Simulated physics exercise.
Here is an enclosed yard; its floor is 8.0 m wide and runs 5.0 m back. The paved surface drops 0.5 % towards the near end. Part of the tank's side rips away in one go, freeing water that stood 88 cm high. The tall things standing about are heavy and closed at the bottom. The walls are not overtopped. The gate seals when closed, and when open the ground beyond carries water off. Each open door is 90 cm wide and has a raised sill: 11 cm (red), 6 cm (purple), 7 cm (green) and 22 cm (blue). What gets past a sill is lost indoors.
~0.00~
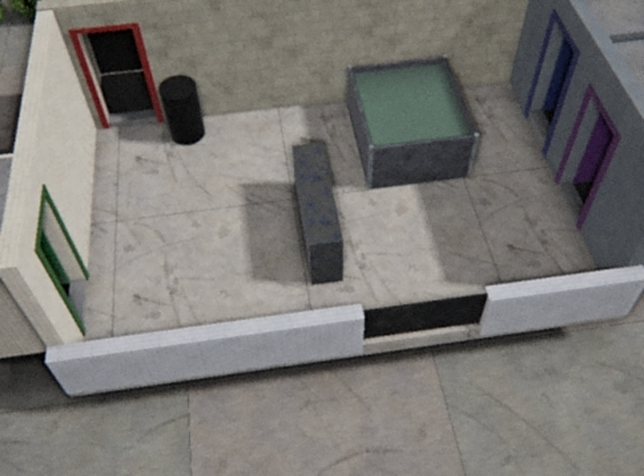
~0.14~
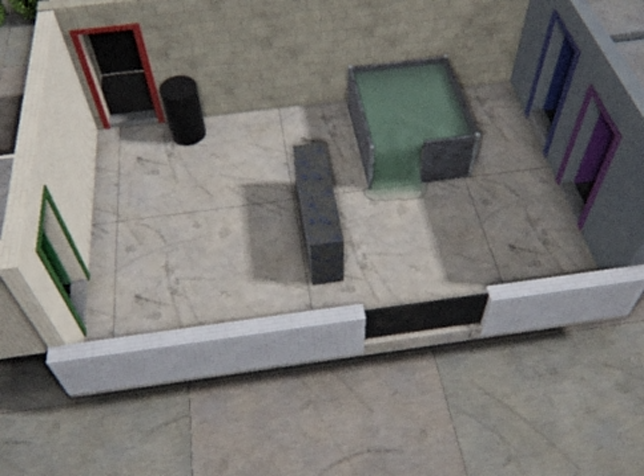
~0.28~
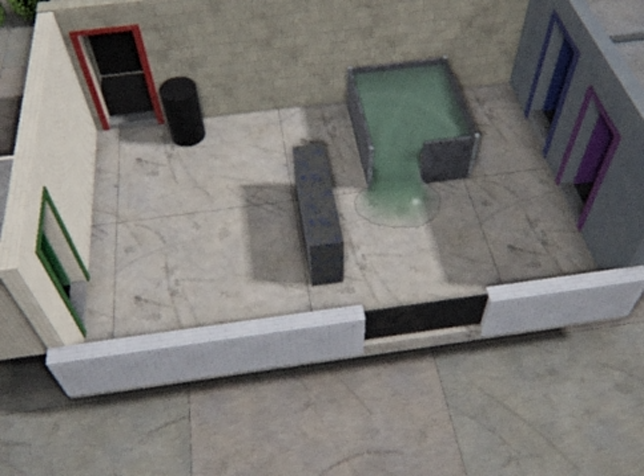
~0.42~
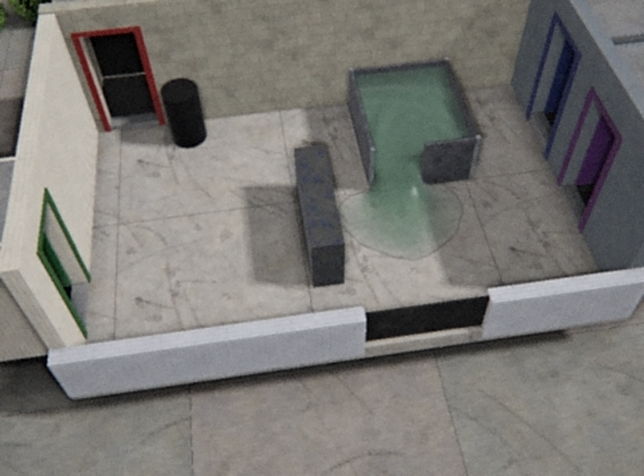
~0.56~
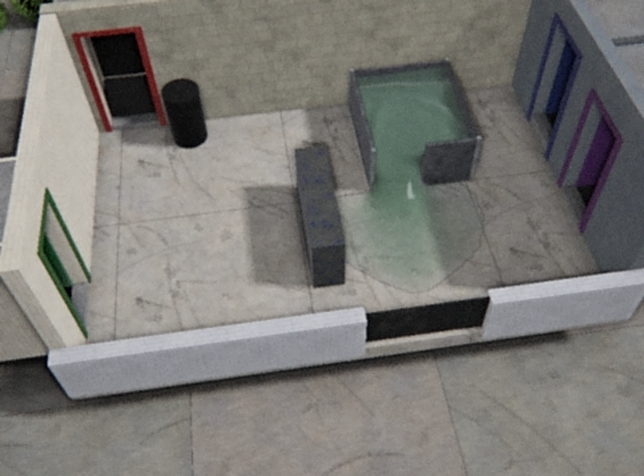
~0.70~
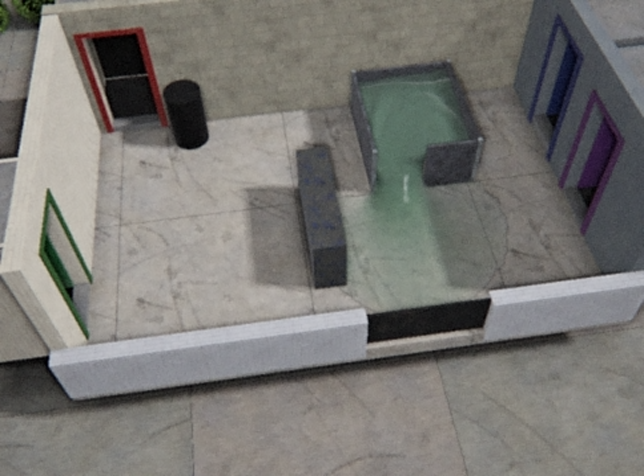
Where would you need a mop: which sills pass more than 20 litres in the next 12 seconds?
Door by door: At the red door it stays under the limit; at the purple door it goes over the limit; at the green door it exceeds the limit; at the blue door it keeps below the limit.
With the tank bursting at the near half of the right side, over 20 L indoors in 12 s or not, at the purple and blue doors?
Then: Purple above, blue above.
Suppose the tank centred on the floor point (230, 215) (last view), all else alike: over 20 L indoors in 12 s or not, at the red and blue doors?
Against that limit: Red over, blue below.
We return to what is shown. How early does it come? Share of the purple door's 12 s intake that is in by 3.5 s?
Some 5 per cent by then.
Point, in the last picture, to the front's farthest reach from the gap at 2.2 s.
Near (123, 368).
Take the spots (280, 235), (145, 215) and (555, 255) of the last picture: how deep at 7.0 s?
About 0, 4 and 12 cm.
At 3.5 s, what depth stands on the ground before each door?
In cm: Red 0, purple 12, green 17, blue 4.
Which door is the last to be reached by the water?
It is the red one.
After 1.4 s water covers 25 % of the floor and is deepest (50 cm) near (376, 322); red door not reached, purple door not reached, green door not reached, blue door not reached.
After 2.2 s water covers 35 % of the floor and is deepest (44 cm) near (367, 334); red door not reached, purple door 2 cm at the sill, 0 L in, green door not reached, blue door not reached.
After 3.5 s water covers 60 % of the floor and is deepest (31 cm) near (610, 301); red door not reached, purple door 12 cm at the sill, 3 L in, green door 17 cm at the sill, 20 L in, blue door 4 cm at the sill, 0 L in.
After 7.0 s water covers 85 % of the floor and is deepest (20 cm) near (512, 133); red door 11 cm at the sill, 0 L in, purple door 10 cm at the sill, 51 L in, green door 11 cm at the sill, 93 L in, blue door 10 cm at the sill, 0 L in.
After 12.0 s water covers 100 % of the floor and is deepest (15 cm) near (588, 304); red door 7 cm at the sill, 1 L in, purple door 11 cm at the sill, 111 L in, green door 6 cm at the sill, 106 L in, blue door 11 cm at the sill, 0 L in.
